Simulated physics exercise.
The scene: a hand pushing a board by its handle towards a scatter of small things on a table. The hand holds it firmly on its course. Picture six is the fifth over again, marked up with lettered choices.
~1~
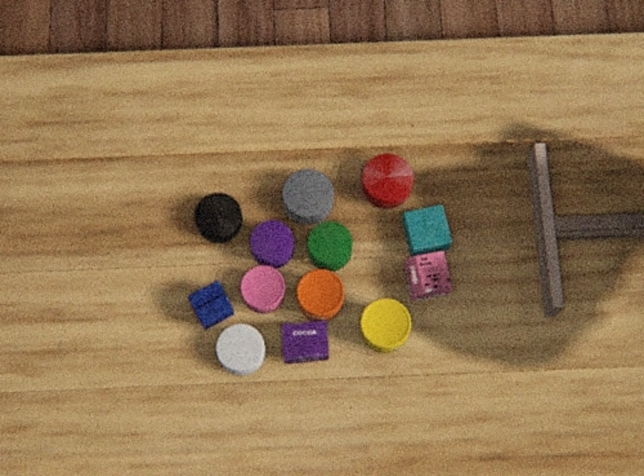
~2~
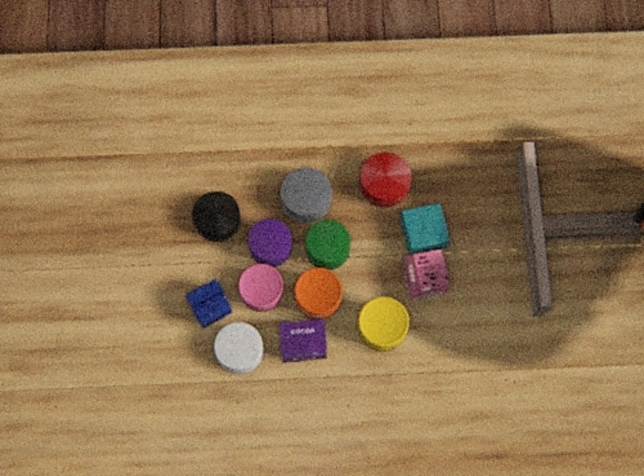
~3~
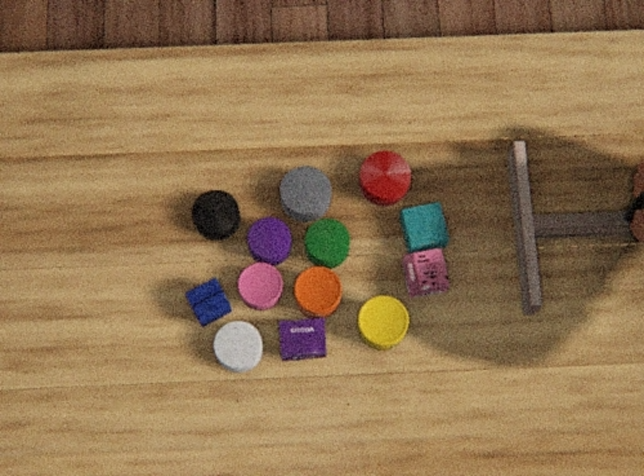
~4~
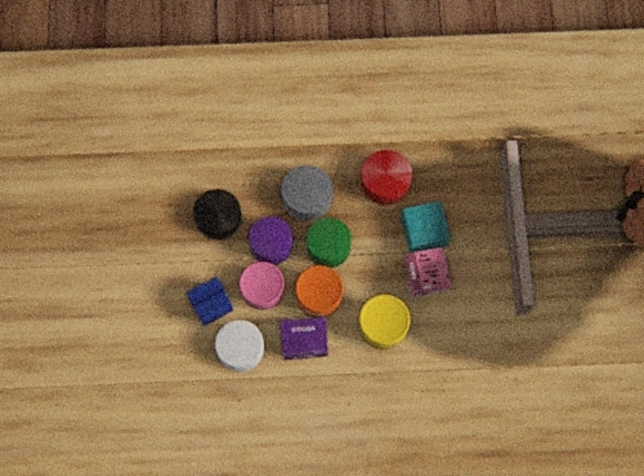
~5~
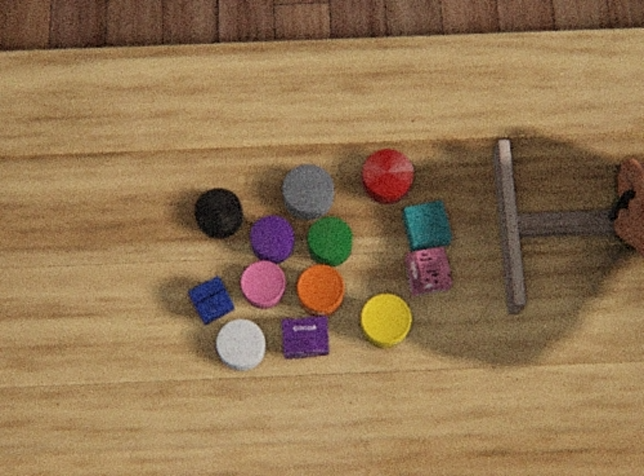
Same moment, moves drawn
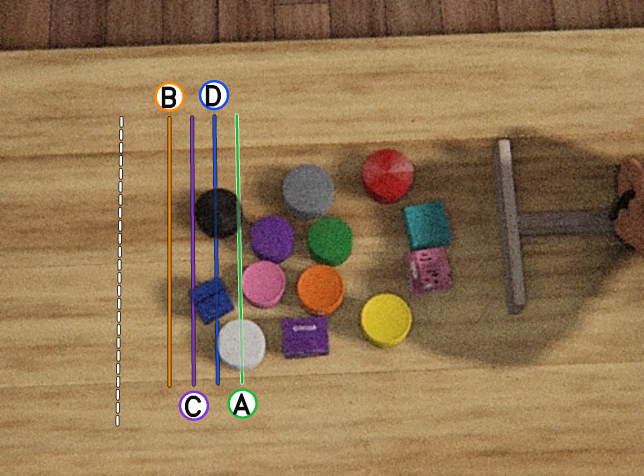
The clip opens on a wooden table with a scatter of small, colourful round and box-shaped things, and a T-shaped board standing to their right. The board slides slowly left by its handle, a hand coming into view at the right edge, and the gap narrows while the things stay still, untouched.
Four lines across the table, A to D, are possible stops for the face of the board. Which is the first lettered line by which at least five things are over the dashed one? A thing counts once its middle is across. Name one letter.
B.
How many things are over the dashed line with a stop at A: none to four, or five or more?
In all, none.
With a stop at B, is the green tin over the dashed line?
By then, yes.
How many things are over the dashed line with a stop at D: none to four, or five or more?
The count is none.
On the copy, A at (239, 244); B at (170, 246); C at (193, 246); D at (216, 245); the dashed line at (120, 263).
On B. First, board (391, 225); blue box (211, 301); black tin (219, 214); none across.
Then, board (268, 230); black tin (160, 184); purple tin (165, 226); none across.
Finally, board (170, 234); purple tin (98, 212); green tin (104, 252); five across.
By contrast, A gets none across; C gets none across; D gets none across.
